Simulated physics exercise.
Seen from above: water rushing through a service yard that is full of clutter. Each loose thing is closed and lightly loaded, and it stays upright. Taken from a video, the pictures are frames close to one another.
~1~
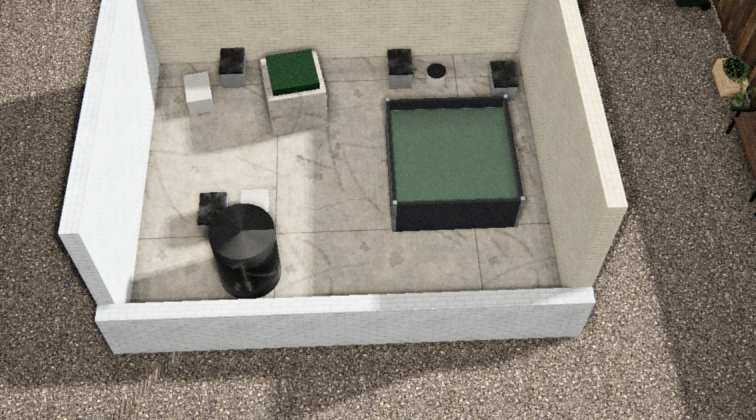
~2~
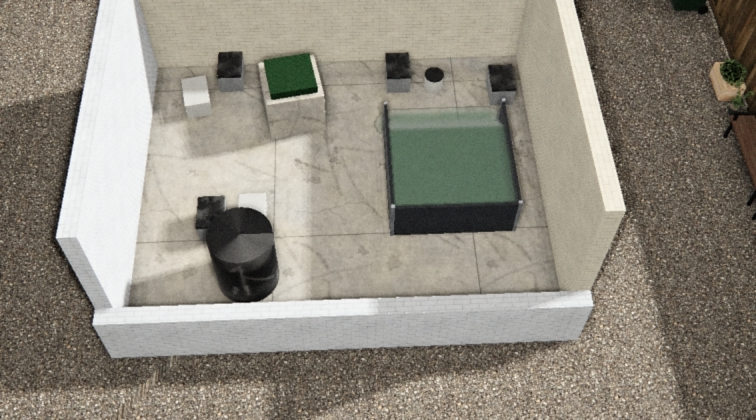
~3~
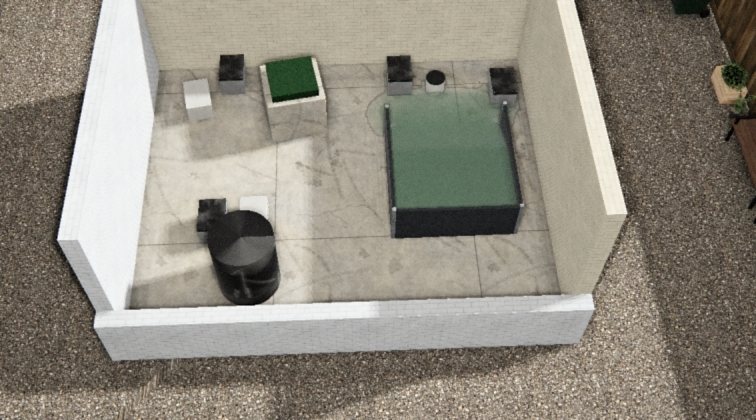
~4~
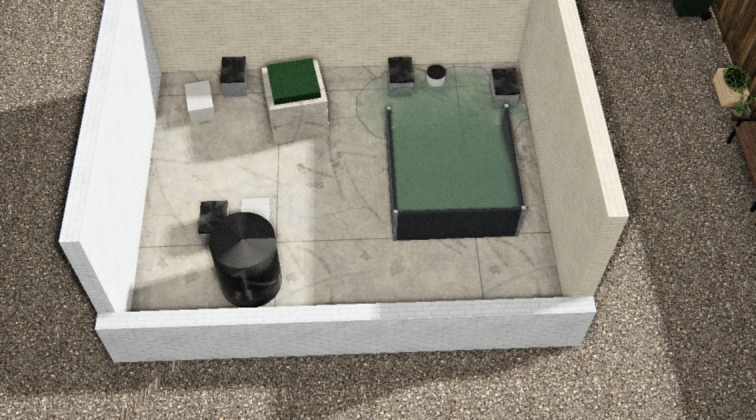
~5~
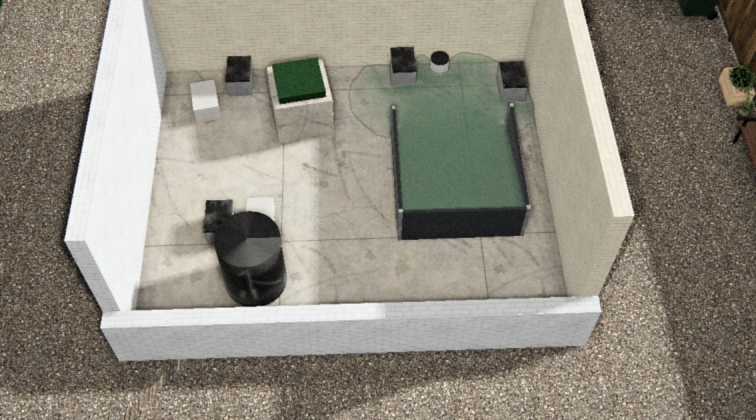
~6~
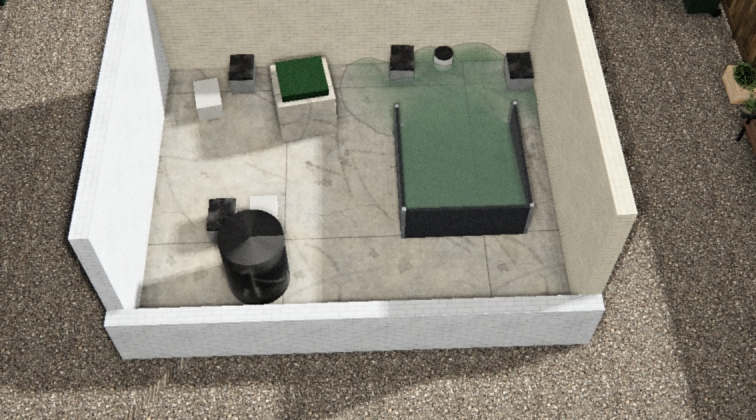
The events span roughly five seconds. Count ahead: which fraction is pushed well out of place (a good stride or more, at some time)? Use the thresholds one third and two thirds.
I'd put it at two thirds or higher.
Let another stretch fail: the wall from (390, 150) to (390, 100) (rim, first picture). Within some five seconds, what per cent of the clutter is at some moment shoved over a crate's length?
About 60 per cent.
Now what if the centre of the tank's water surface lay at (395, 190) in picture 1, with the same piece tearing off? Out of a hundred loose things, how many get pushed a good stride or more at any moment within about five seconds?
Some 70 per cent, I'd say.
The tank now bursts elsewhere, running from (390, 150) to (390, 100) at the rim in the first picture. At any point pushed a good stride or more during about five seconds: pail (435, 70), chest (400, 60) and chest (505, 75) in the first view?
In turn: Stayed within it, stayed within it, stayed within it.
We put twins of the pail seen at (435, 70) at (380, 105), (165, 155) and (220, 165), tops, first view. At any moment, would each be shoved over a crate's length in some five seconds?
In turn: Shifted that much, yes, short of that.
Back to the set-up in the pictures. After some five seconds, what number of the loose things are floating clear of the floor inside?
It works out to 3.
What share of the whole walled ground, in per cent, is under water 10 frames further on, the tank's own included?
Roughly 40 %.
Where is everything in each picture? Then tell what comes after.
The first picture shows a pail at (437, 70) rests on the ground; a chest at (505, 73) rests on the ground; 0 of 7 have shifted.
The second picture shows a pail at (435, 74), on the bottom; a chest at (502, 77), on the bottom; 0 of 7 have shifted.
The third picture shows a pail at (436, 77) rests on the ground; a chest at (504, 80) rests on the ground; 0 of 7 have shifted.
The fourth picture shows a pail at (437, 71), on the bottom, close to its start; a chest at (506, 81), on the bottom, close to its start; 1 of 7 have shifted.
The fifth picture shows a pail at (440, 57) rests on the ground, a stride from its start; a chest at (514, 74), on the bottom, close to its start; 3 of 7 have shifted.
The sixth picture shows a pail at (444, 53) floats, a stride from its start; a chest at (520, 64), on the bottom, a stride from its start; 3 of 7 have shifted.
A moment on, 1 of 7 are well off their spots; 3 afloat.
Next, 3 of 7 are well off their spots; 3 afloat.
Later, 5 of 7 are well off their spots; 4 afloat.
In the end, 5 of 7 are well off their spots, and 5 have been at some point; 3 afloat.
